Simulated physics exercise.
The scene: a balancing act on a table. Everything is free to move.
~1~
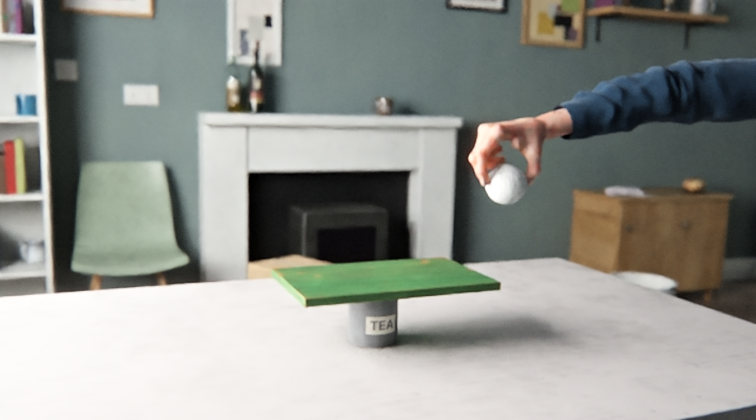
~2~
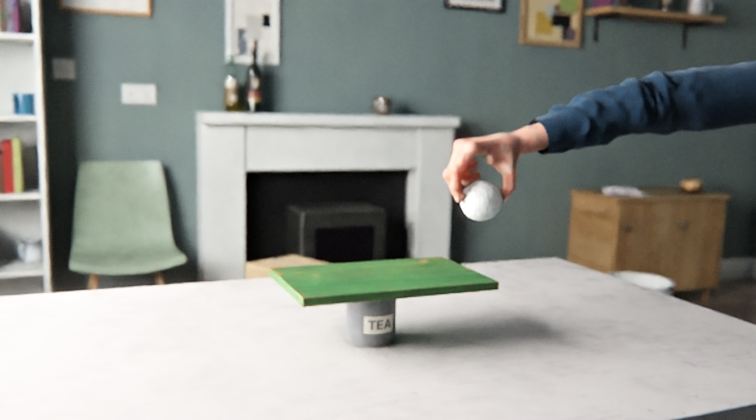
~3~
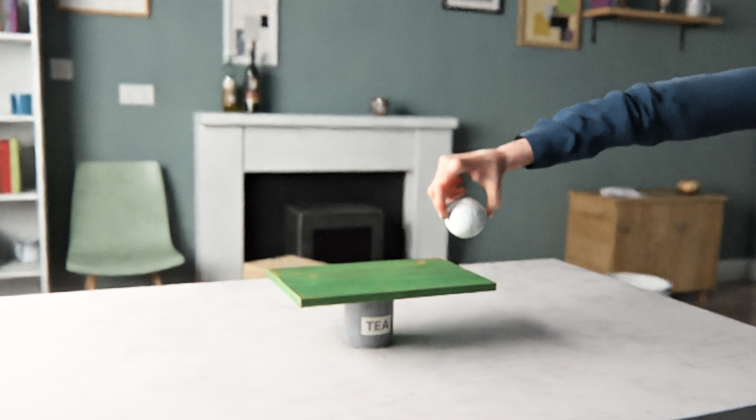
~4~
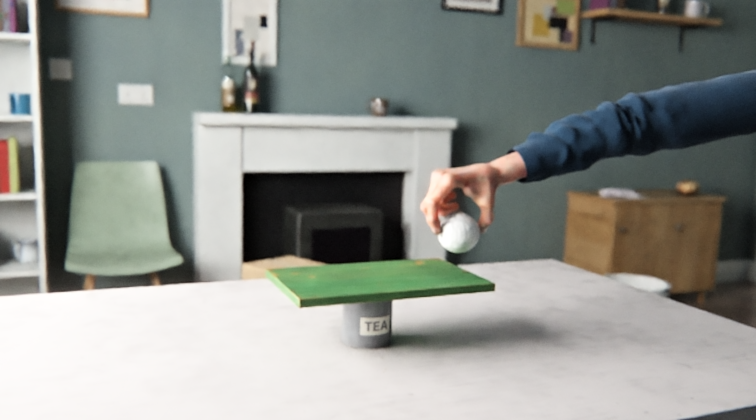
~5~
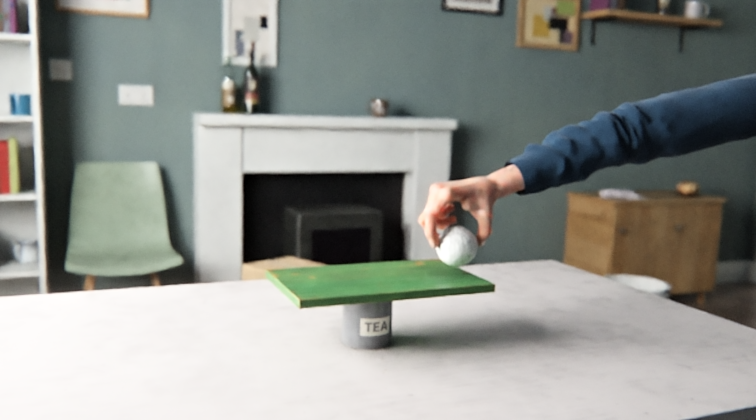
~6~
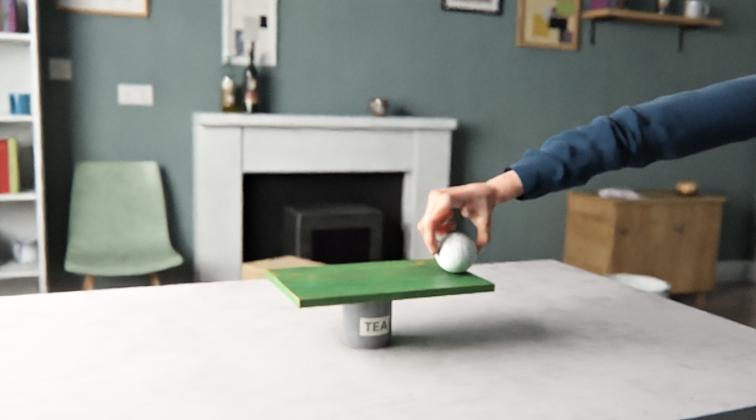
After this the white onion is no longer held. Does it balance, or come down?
Here the stack gives way.
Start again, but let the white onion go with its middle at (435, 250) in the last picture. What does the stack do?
Then it comes apart.
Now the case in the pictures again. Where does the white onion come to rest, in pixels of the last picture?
Around (551, 307).
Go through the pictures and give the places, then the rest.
The first picture shows still above its spot; white onion (506, 184); green board (384, 279).
The second picture shows still above its spot; white onion (481, 200); green board (382, 278).
The third picture shows still above its spot; white onion (466, 217); green board (379, 279).
The fourth picture shows still above its spot; white onion (459, 232); green board (378, 280).
The fifth picture shows still above its spot; white onion (457, 246); green board (378, 280).
The sixth picture shows set down, still held; white onion (456, 252); green board (378, 280).
Then, 0.50 s after the last picture, white onion now fallen; green board tipped 34° from how it was.
Then, 0.70 s after the last picture, green board tipped 24° from how it was.
At rest, fallen, green board and white onion; grey jar in place. Seen from the same camera at the end, white onion near (551, 307). The stack loses its balance.
